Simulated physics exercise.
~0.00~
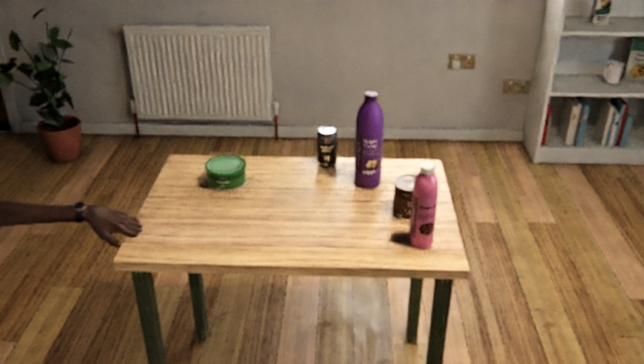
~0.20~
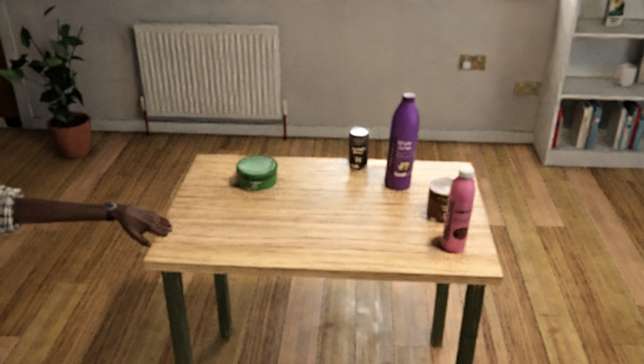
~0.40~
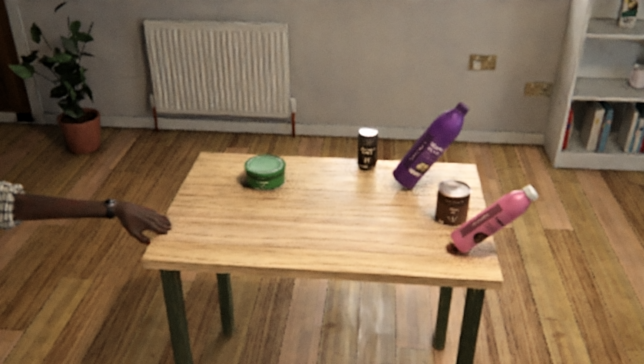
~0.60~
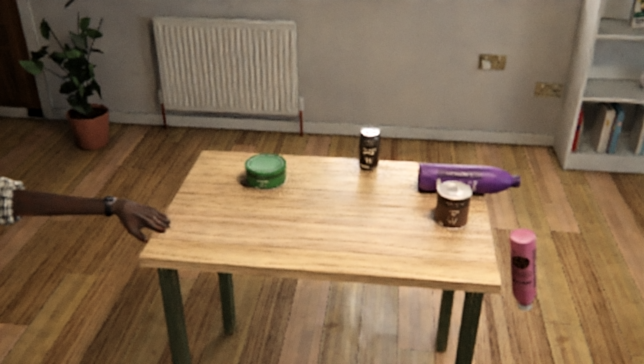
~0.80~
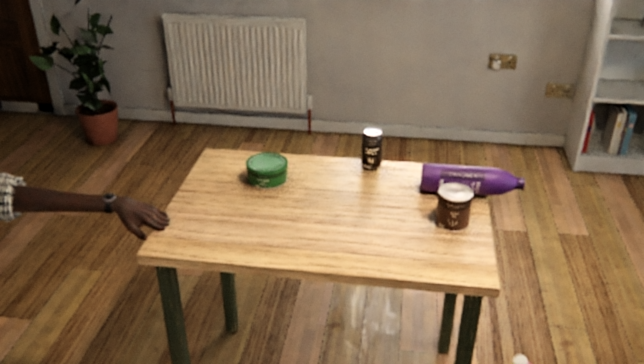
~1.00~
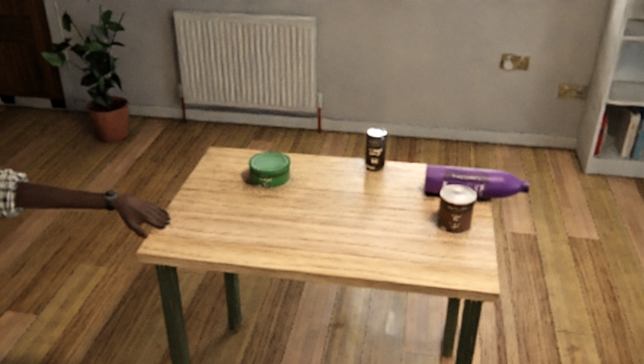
A hand and forearm rest at the left edge of a light wooden table in a room with a radiator, a potted plant and a bookshelf, seen from slightly above as the view drifts sideways. A green tub sits on the left of the table, a black can and tall purple bottle toward the back, and a brown tin and pink bottle at the right. The two bottles tip to the right together. The pink one drops off the right edge and falls out of sight, while the purple one ends on its side, its neck past the edge. The tub, can and tin stay standing.
